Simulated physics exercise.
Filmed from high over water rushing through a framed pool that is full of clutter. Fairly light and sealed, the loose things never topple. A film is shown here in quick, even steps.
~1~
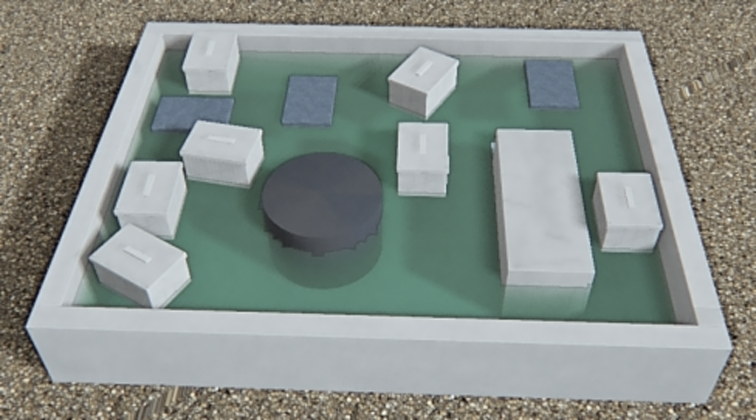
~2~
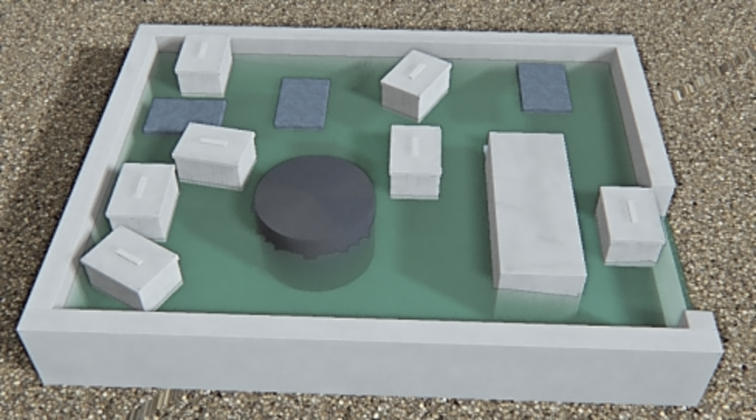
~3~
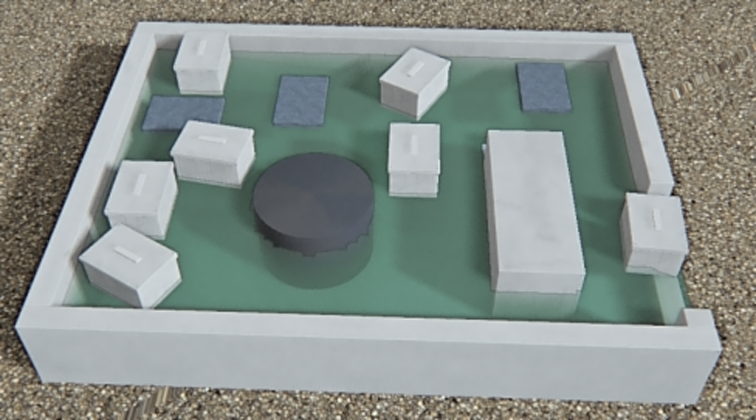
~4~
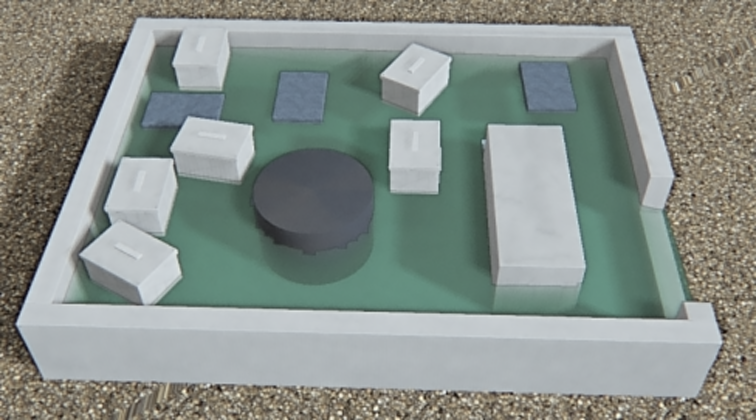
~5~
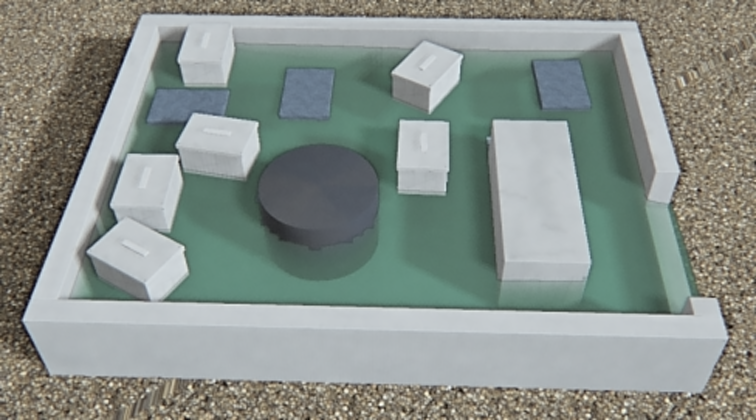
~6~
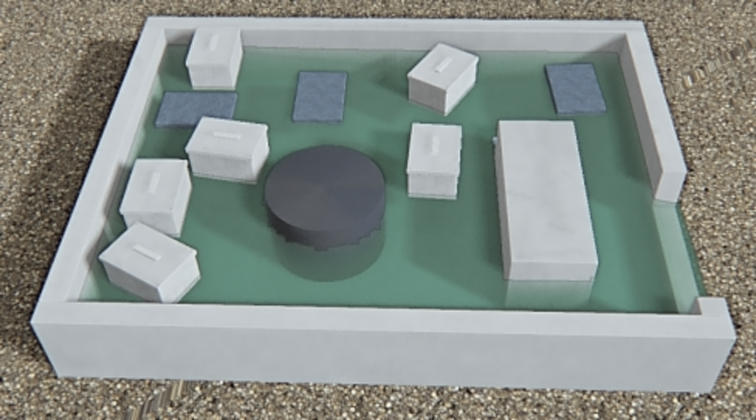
In a white-walled pool of green water on gravelly ground, pale boxes, flat blue-grey panels, a long block and a dark round drum sit scattered about. A gap opens in the right wall, and the box beside it slides out through the opening and disappears from view, while the other objects barely shift.
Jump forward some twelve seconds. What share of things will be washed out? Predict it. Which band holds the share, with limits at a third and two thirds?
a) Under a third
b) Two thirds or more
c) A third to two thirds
a, under a third.
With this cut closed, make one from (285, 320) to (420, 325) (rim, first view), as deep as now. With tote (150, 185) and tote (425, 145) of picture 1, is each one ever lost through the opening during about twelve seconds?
Outcome by order: Not lost; exits.
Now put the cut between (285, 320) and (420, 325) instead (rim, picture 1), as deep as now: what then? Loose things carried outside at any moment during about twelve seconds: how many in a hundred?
Roughly 10 in a hundred.
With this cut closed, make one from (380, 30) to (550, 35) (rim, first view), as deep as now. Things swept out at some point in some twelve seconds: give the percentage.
Share: Near 40 %.
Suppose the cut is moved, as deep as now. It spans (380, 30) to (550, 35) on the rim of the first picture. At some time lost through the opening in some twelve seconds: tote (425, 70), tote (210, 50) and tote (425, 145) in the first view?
Taken in that order, the answers are swept away, not lost, swept away.
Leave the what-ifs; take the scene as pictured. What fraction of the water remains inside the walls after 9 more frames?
That comes to roughly 84 parts in a hundred.
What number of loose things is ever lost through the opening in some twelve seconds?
I make it 2 of them.
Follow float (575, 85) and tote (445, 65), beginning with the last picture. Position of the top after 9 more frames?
About (623, 164) and (498, 70).
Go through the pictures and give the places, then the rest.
In the first frame, a float at (551, 82) floats; a tote at (424, 69) floats; 0 of 10 have shifted.
In the second frame, a float at (544, 85), afloat; a tote at (417, 72) floats; 1 of 10 have shifted.
In the third frame, a float at (543, 85), afloat; a tote at (415, 70), afloat; 1 of 10 have shifted.
In the fourth frame, a float at (547, 84) floats, close to its start; a tote at (416, 66) floats; 1 of 10 have shifted.
In the fifth frame, a float at (561, 82), afloat, close to its start; a tote at (427, 64), afloat, close to its start; 2 of 10 have shifted.
In the sixth frame, a float at (575, 86), afloat, close to its start; a tote at (443, 66) floats, close to its start; 4 of 10 have shifted.
A moment on, 1 of 10 are out; 9 afloat.
Next, 1 of 10 are out; 9 afloat.
Later, 2 of 10 are out; 8 afloat.
In the end, 2 of 10 are out; 8 afloat.
